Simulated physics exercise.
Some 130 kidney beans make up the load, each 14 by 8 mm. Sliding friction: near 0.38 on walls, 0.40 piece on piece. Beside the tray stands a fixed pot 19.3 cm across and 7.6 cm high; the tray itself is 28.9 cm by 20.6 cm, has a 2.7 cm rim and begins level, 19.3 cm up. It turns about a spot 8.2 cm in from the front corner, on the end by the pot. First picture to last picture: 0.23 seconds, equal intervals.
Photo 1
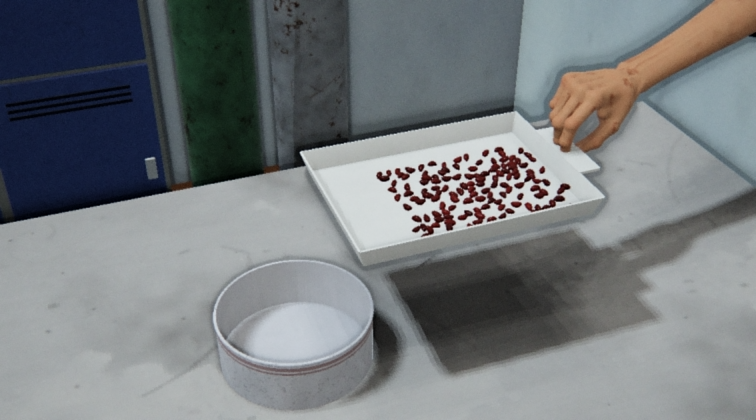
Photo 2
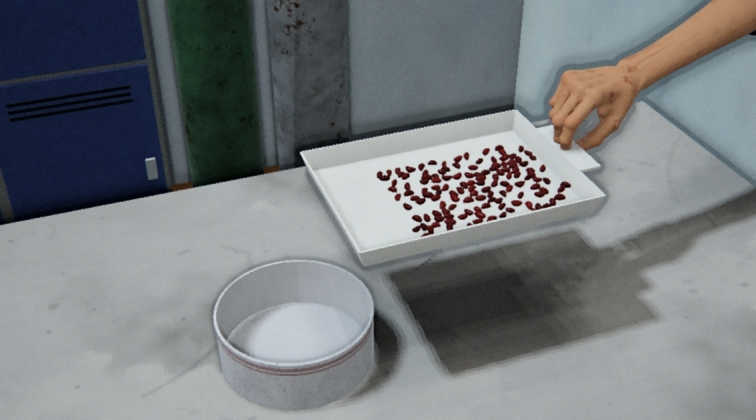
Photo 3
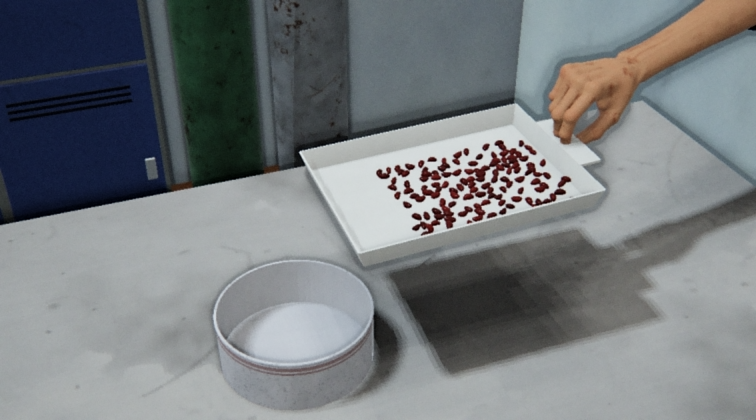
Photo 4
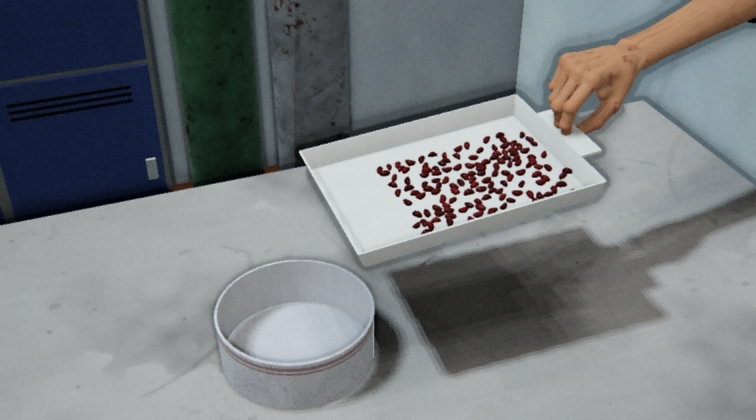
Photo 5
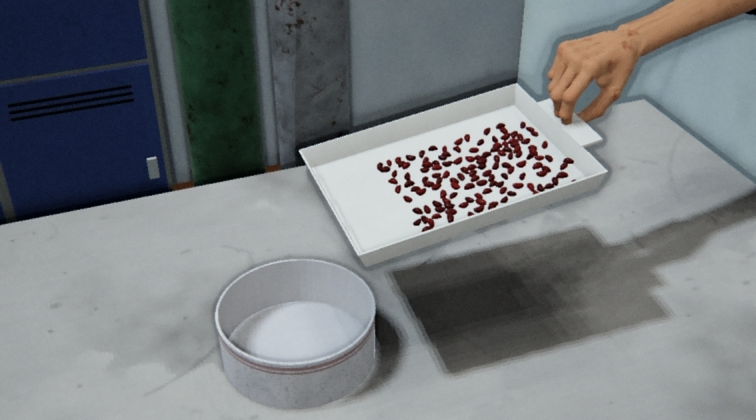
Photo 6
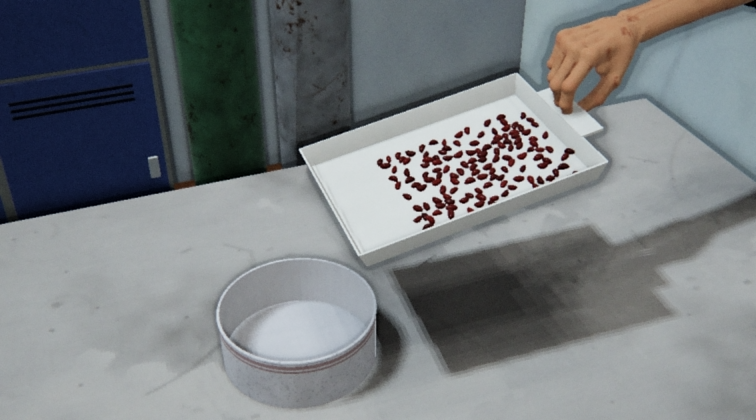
To begin with, a hand at the right holds a level white tray scattered with dark red beans above a grey tabletop, near a round white pot. The hand then gradually raises the right end, slanting the tray gently down toward the pot, while the beans barely shift on it.
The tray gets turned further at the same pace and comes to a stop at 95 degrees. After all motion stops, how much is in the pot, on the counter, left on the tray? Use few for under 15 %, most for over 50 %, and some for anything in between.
Pot: Most, counter: Some, tray: Few.
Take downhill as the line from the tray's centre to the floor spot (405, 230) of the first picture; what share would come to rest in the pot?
Estimate: Some 25 per cent.
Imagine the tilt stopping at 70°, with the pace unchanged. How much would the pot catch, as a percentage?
That would be around 25 percent.
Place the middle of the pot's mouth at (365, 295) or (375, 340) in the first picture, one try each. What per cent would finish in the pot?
The shares would be near 30 and 75 per cent respectively.
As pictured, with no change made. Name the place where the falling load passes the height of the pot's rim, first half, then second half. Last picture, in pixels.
Around (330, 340), then around (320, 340).
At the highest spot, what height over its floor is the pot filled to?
Roughly 1.5 centimetres.
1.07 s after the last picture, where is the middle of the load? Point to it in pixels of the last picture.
Estimated centre of load: Around (347, 241).
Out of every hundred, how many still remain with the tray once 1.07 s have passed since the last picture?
Around 75 percent.
Then, 0.64 s after the last picture, tilt 50 degrees; the tray holds 100 %, the pot 0 %.
Then, 1.07 s after the last picture, tilt 77 degrees; the tray holds 75 %, the pot 15 %.
Then, 1.58 s after the last picture, tilt 95 degrees; the tray holds 5 %, the pot 60 %.
In the end, pot 75 %, counter 25 %, tray 0 %.
